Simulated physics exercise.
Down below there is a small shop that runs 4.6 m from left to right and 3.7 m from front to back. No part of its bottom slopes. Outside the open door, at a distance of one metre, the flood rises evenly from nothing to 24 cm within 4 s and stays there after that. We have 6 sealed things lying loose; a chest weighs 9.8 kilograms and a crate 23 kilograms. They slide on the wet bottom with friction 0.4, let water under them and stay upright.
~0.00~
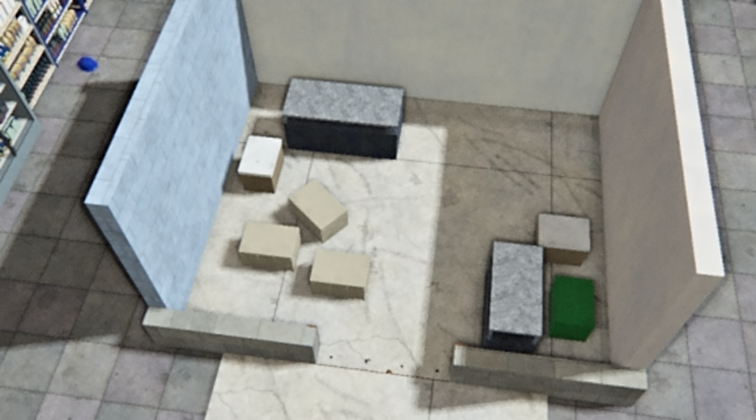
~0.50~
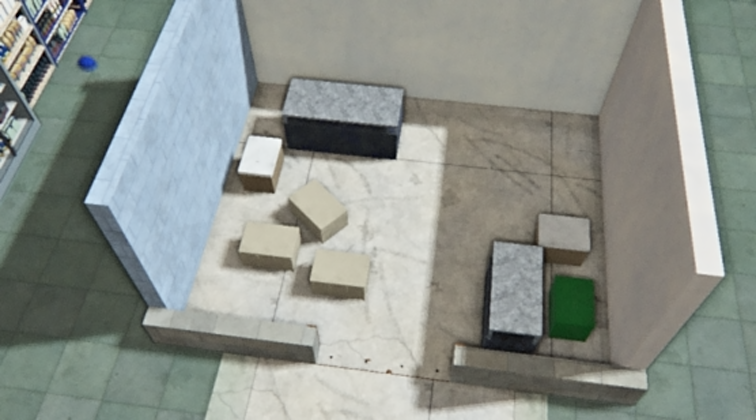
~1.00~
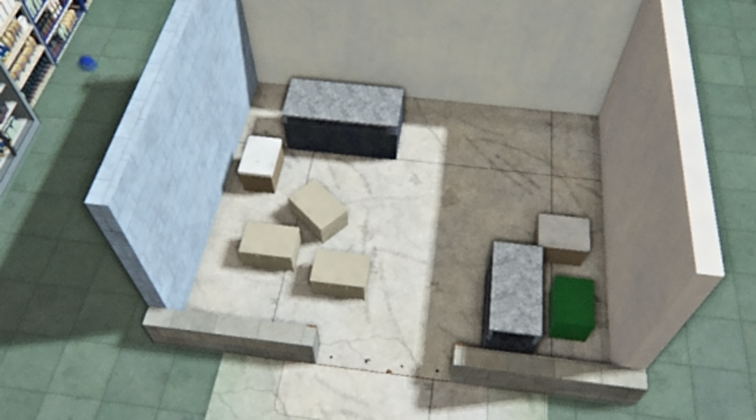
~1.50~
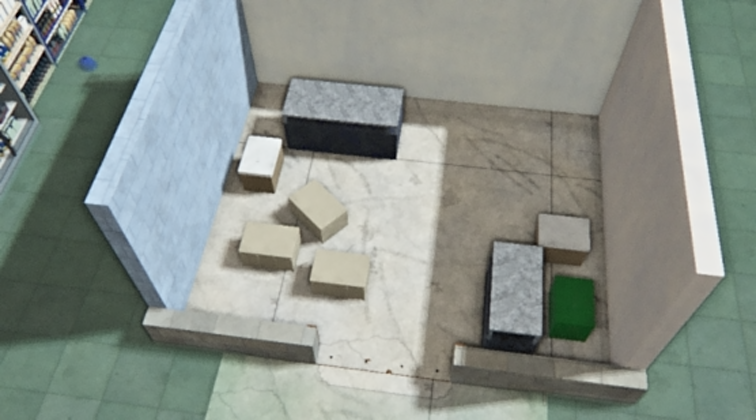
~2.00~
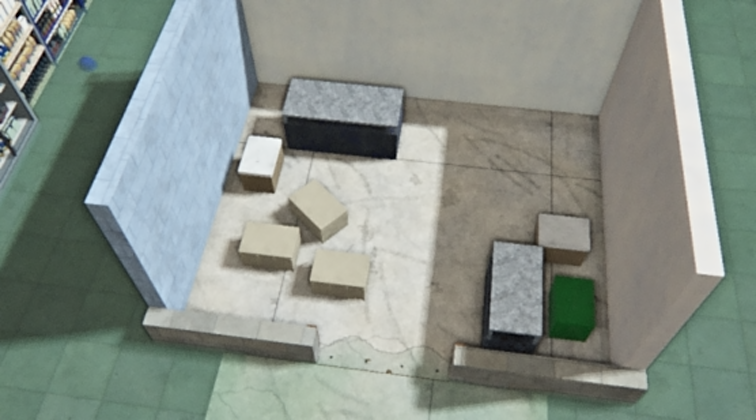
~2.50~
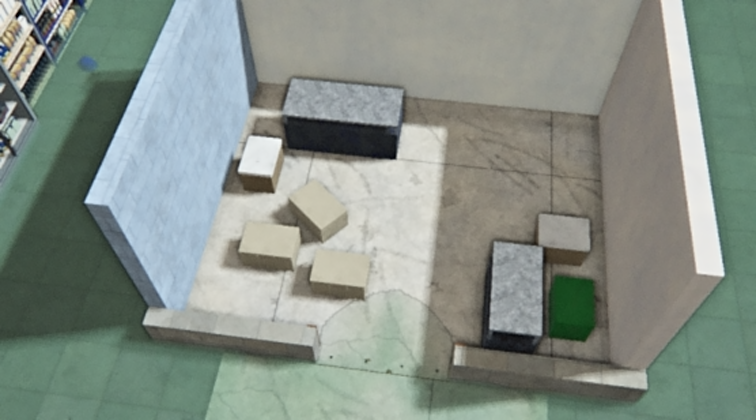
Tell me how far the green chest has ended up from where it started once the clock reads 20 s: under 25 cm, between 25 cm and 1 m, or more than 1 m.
My guess is it creeps a short stretch.
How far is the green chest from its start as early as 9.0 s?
Some 30 cm from the start.
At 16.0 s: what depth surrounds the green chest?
Around 23 cm.
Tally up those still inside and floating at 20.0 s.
The number is 6.
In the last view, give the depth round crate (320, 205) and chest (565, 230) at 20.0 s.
About 23 and 21 cm.
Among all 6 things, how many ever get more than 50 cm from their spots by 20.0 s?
It works out to 5.
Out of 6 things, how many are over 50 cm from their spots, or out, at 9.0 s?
At that moment it comes to 2.
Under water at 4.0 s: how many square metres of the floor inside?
I'd estimate close to 5.5 m2.
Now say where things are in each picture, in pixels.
The green chest at (575, 301) rests on the ground; water covers 0.0 m2; 0 of 6 have shifted, in the first picture.
The green chest at (575, 301) rests on the ground; water covers 0.0 m2; 0 of 6 have shifted, in the second picture.
The green chest at (575, 301) rests on the ground; 0.0 m2 under water; 0 of 6 have shifted, in the third picture.
The green chest at (575, 301) rests on the ground; water covers 0.0 m2; 0 of 6 have shifted, in the fourth picture.
The green chest at (575, 301) rests on the ground; 0.1 m2 under water; 0 of 6 have shifted, in the fifth picture.
The green chest at (575, 301), on the bottom; 0.8 m2 under water; 0 of 6 have shifted, in the sixth picture.
After 4.0 s the green chest is near (575, 301), 0.0 m from its start, aground; 0 afloat.
After 9.0 s the green chest is near (564, 322), 0.3 m from its start, afloat; 5 afloat.
After 16.0 s the green chest is near (559, 328), 0.5 m from its start, afloat; 6 afloat.
After 20.0 s the green chest is near (560, 327), 0.5 m from its start, afloat; 6 afloat.
